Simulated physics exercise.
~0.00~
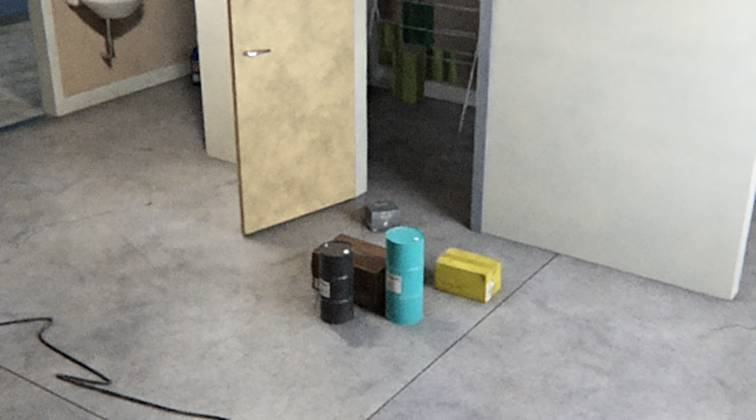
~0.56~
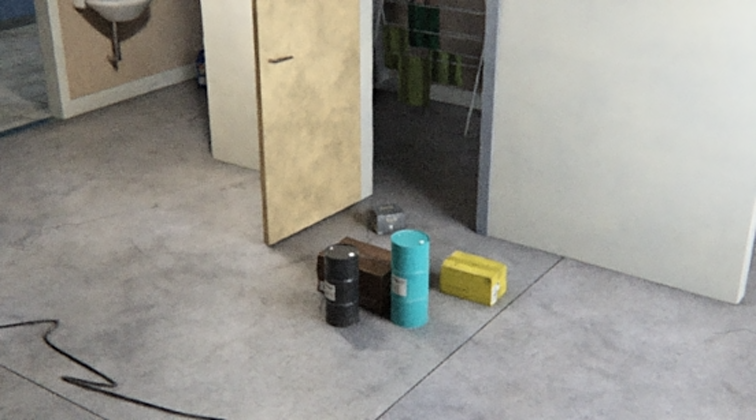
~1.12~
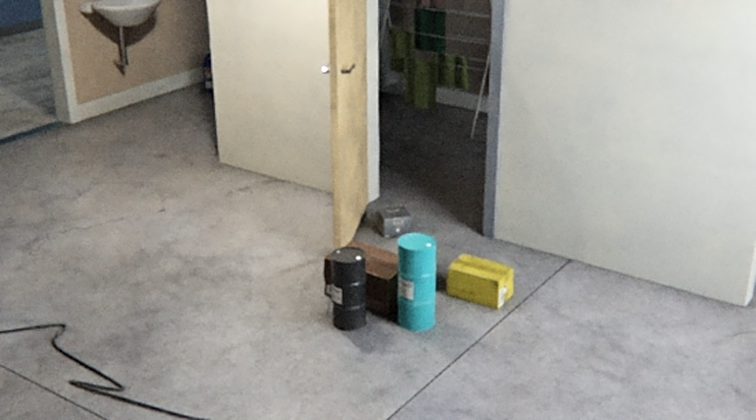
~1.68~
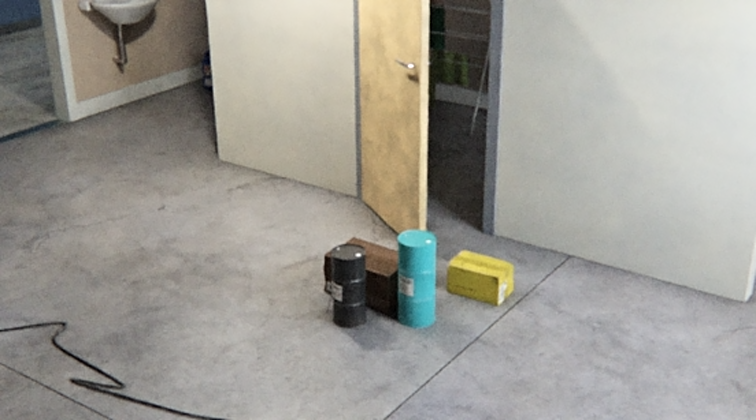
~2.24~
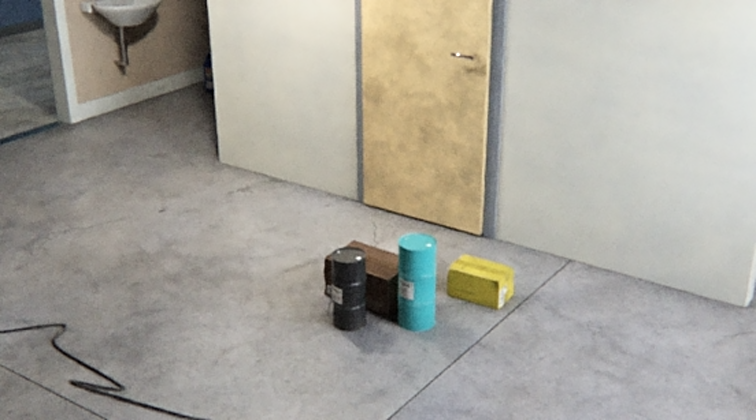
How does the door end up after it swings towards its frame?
It ends up shut, filling the doorway, with the small grey box no longer in sight and the canisters and other boxes still standing in front.
